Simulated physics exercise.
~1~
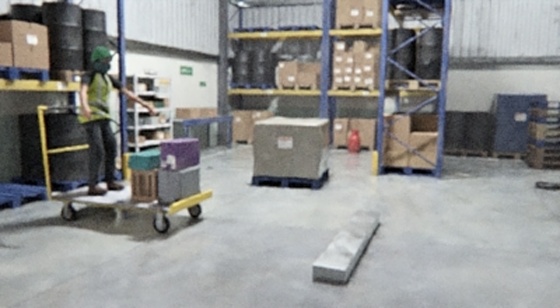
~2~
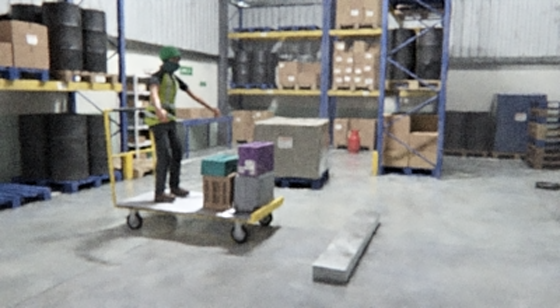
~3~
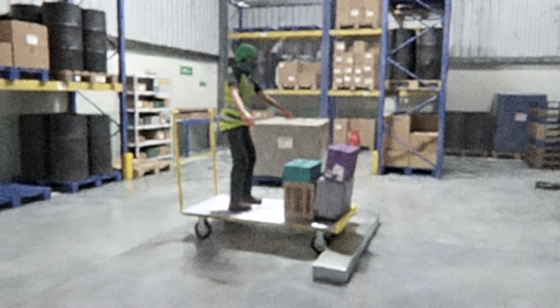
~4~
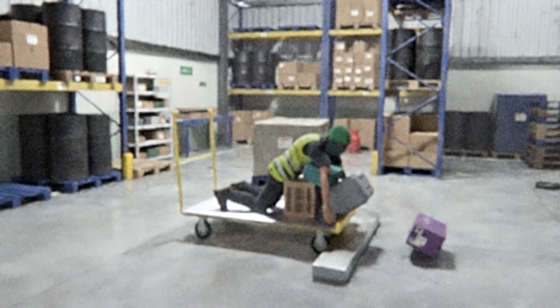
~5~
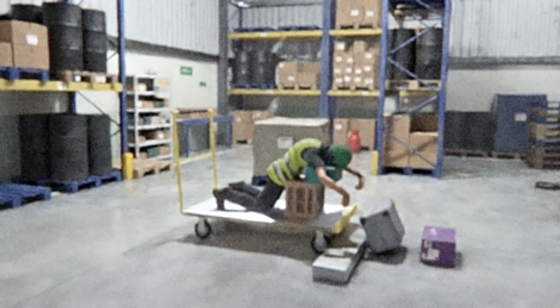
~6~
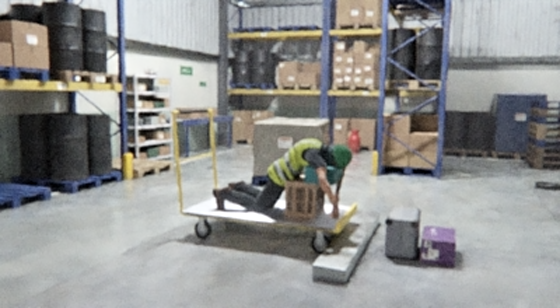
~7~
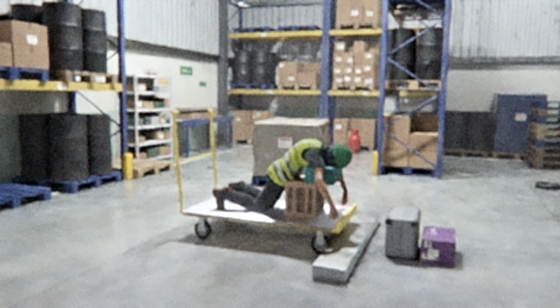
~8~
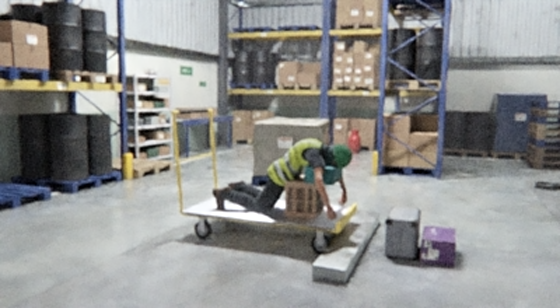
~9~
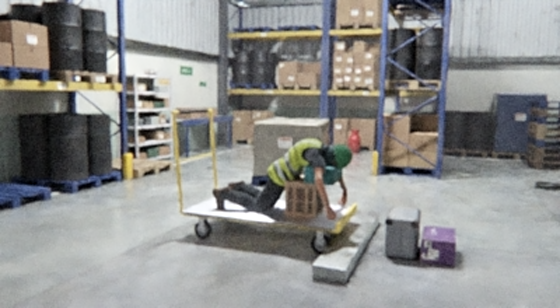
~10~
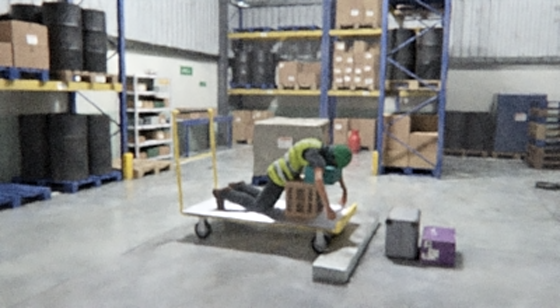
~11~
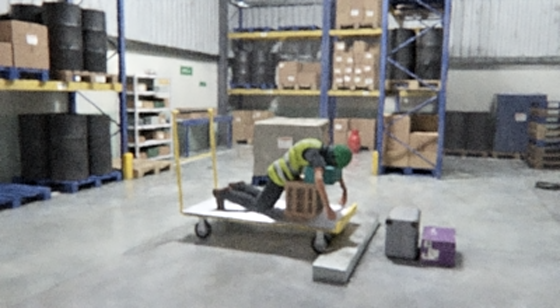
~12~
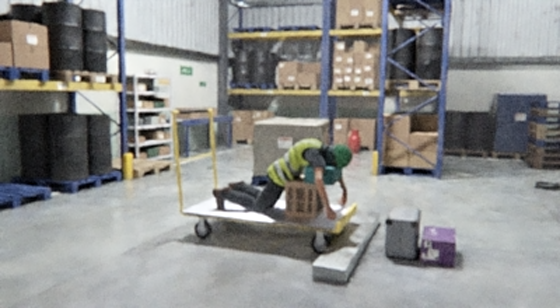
In the video, a person in a green head covering rides a loaded trolley rightward across a warehouse until it stops at a floor beam; they pitch forward onto the remaining cargo while a purple parcel and grey suitcase tumble off, ending on the floor beyond the beam.
